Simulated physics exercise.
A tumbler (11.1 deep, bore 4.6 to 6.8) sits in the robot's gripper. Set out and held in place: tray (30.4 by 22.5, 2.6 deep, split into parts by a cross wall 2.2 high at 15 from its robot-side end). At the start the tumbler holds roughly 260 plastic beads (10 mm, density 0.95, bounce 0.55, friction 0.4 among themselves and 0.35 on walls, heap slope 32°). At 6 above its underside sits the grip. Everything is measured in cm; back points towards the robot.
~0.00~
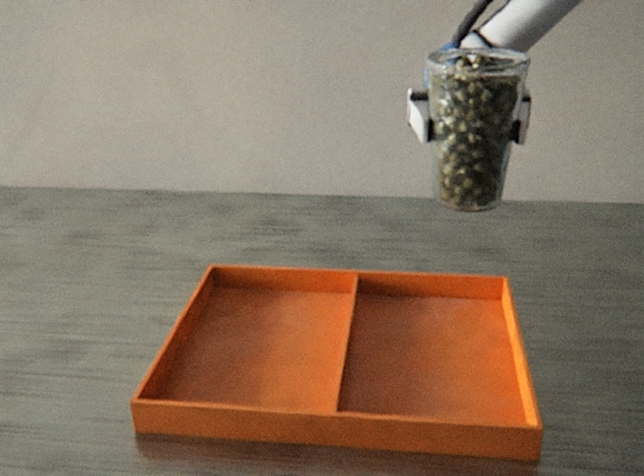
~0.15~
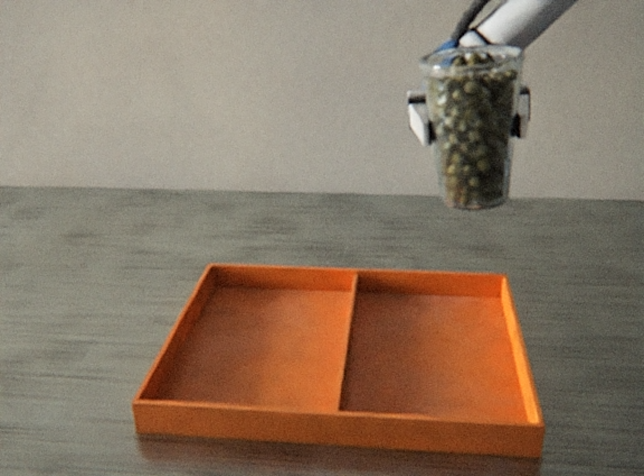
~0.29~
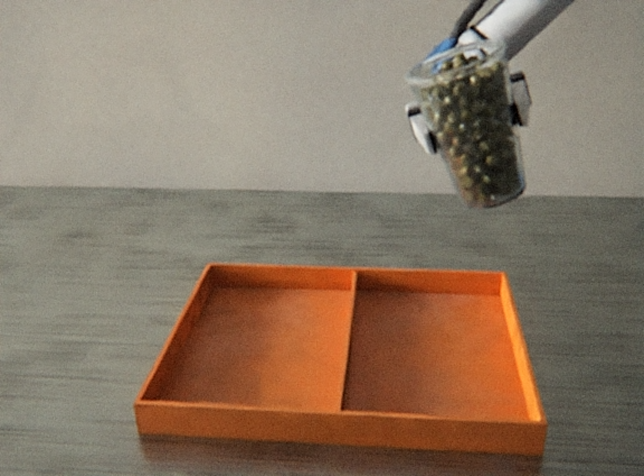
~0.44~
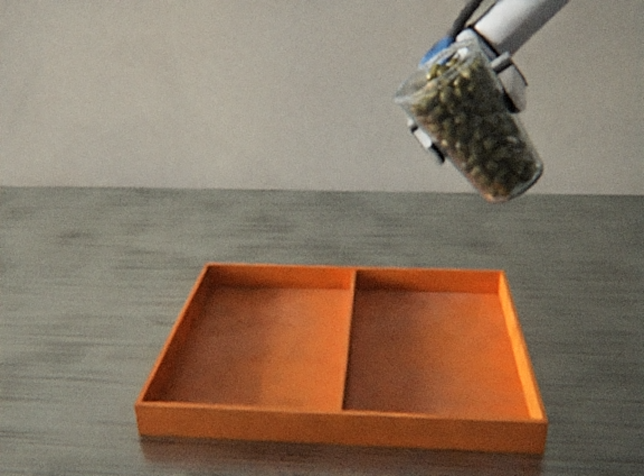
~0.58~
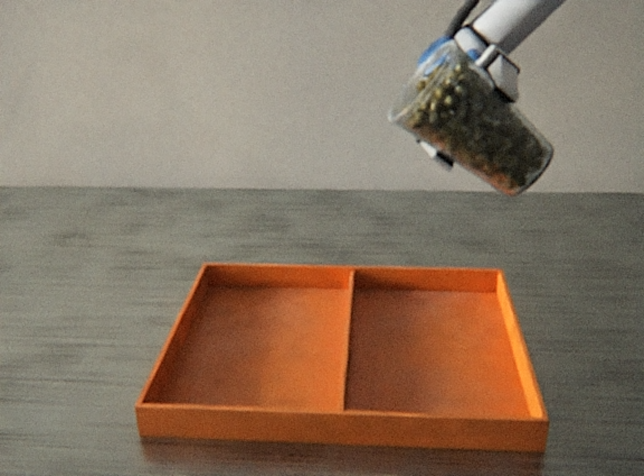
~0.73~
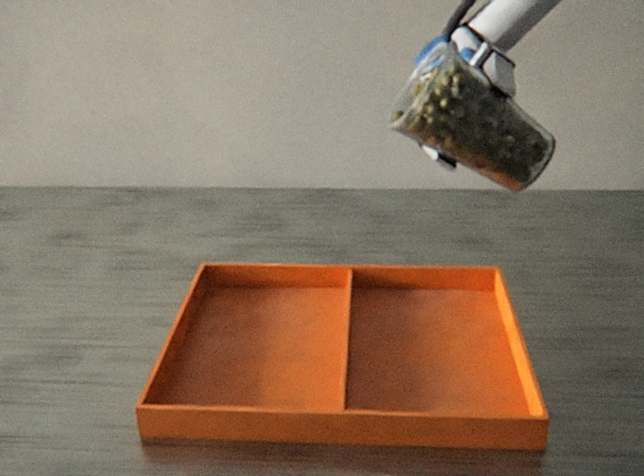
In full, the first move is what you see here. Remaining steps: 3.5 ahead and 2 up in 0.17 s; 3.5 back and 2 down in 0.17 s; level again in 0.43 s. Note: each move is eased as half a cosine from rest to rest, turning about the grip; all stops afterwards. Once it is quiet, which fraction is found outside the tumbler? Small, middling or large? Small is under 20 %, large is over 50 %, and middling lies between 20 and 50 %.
Small, under 20 %.
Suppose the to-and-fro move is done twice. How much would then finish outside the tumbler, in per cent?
About 15 per cent in that case.
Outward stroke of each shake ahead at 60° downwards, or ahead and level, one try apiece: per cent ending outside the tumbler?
You'd get some 0 per cent with the first setting and some 10 per cent with the second.
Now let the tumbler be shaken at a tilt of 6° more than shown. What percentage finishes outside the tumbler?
About 15 %.
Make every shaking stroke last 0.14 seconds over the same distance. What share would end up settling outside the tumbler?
About 20 per cent, then.
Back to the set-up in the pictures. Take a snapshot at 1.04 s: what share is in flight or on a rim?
Roughly 9 per cent.
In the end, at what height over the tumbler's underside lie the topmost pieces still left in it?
I'd say near 11.0 cm from the bottom.
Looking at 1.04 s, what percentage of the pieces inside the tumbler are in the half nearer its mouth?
Something near 55 per cent is there.
After 1.04 s, tilted 56° forward, highest piece 25 above the table; 237 in the tumbler, 23 in flight or on a rim.
After 1.35 s, tilted 16° forward, highest piece 27 above the table; 231 in the tumbler, 16 in the far-side part, 9 in the robot-side part, 1 on the table or floor, 3 in flight or on a rim.
After 1.70 s, level, highest piece 27 above the table; 230 in the tumbler, 17 in the far-side part, 11 in the robot-side part, 1 on the table or floor, 1 in flight or on a rim.
After 2.75 s, level, highest piece 27 above the table; 230 in the tumbler, 17 in the far-side part, 12 in the robot-side part, 1 on the table or floor.
In the end, 230 in the tumbler, 17 in the far-side part, 12 in the robot-side part, 1 on the table or floor. That is 12 % outside the tumbler.
